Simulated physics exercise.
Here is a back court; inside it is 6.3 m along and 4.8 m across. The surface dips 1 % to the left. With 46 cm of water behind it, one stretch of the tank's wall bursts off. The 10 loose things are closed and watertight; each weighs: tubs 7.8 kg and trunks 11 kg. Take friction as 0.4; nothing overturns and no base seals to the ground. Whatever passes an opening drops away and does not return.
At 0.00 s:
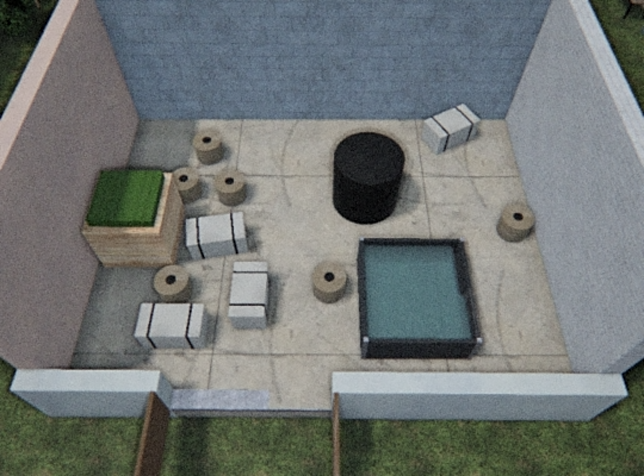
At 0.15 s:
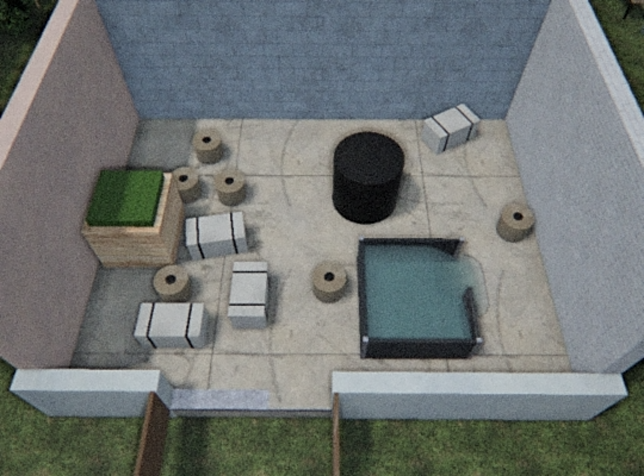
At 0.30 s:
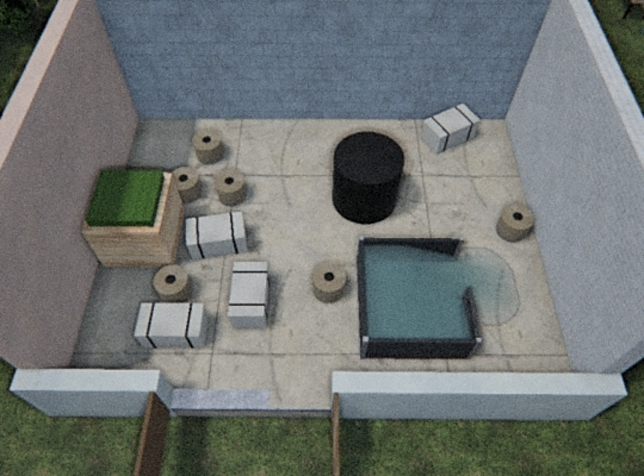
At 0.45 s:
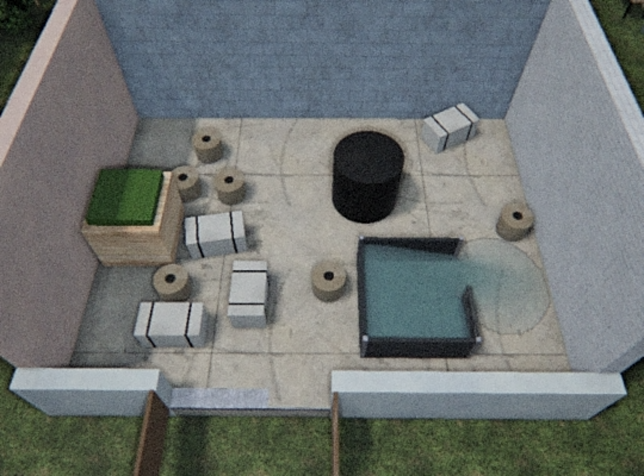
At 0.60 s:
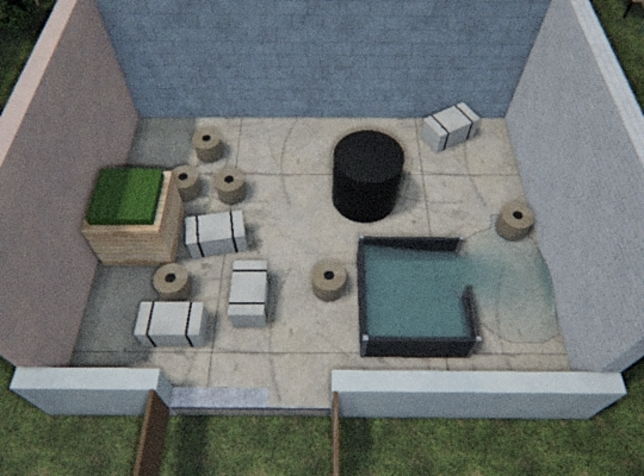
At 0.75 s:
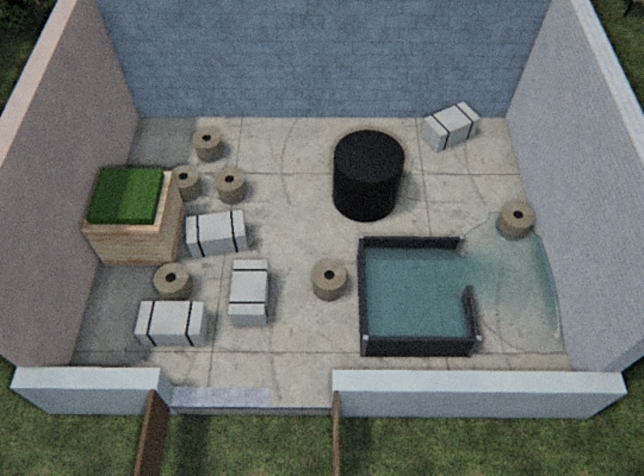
A walled back court with a pale slab floor and grass outside is seen from high above its open front gateway. Tan tubs and white, dark-banded trunks are scattered about, with a grass-topped wooden block at left, a black cylinder near the centre and a dark-walled tank of teal water at right. The tank's right side breaks open and water fans out rightward across the floor to the wall, while everything else and the camera stay still.
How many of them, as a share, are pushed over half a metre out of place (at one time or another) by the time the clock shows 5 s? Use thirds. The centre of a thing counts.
That comes to under a third.
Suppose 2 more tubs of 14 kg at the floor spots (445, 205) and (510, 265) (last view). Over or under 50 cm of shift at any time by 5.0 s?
In turn: Less, past it.
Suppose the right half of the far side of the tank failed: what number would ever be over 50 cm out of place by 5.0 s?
Then 2.
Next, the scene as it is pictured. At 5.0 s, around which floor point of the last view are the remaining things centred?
Around (250, 222).
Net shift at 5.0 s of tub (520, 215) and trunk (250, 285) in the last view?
In turn: 250 cm, 0 cm.
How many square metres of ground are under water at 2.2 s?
About 7.5 m2.
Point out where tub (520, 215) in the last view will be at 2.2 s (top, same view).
Near (481, 127).
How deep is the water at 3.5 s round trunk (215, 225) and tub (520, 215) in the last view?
Roughly 0 and 11 cm.
After 1.1 s 0 of 10 are over 50 cm from their spots; 0 afloat.
After 2.2 s 1 of 10 are over 50 cm from their spots; 1 afloat.
After 3.5 s 2 of 10 are over 50 cm from their spots; 2 afloat.
After 5.0 s 2 of 10 are over 50 cm from their spots, and 2 have been at some point; 1 afloat.
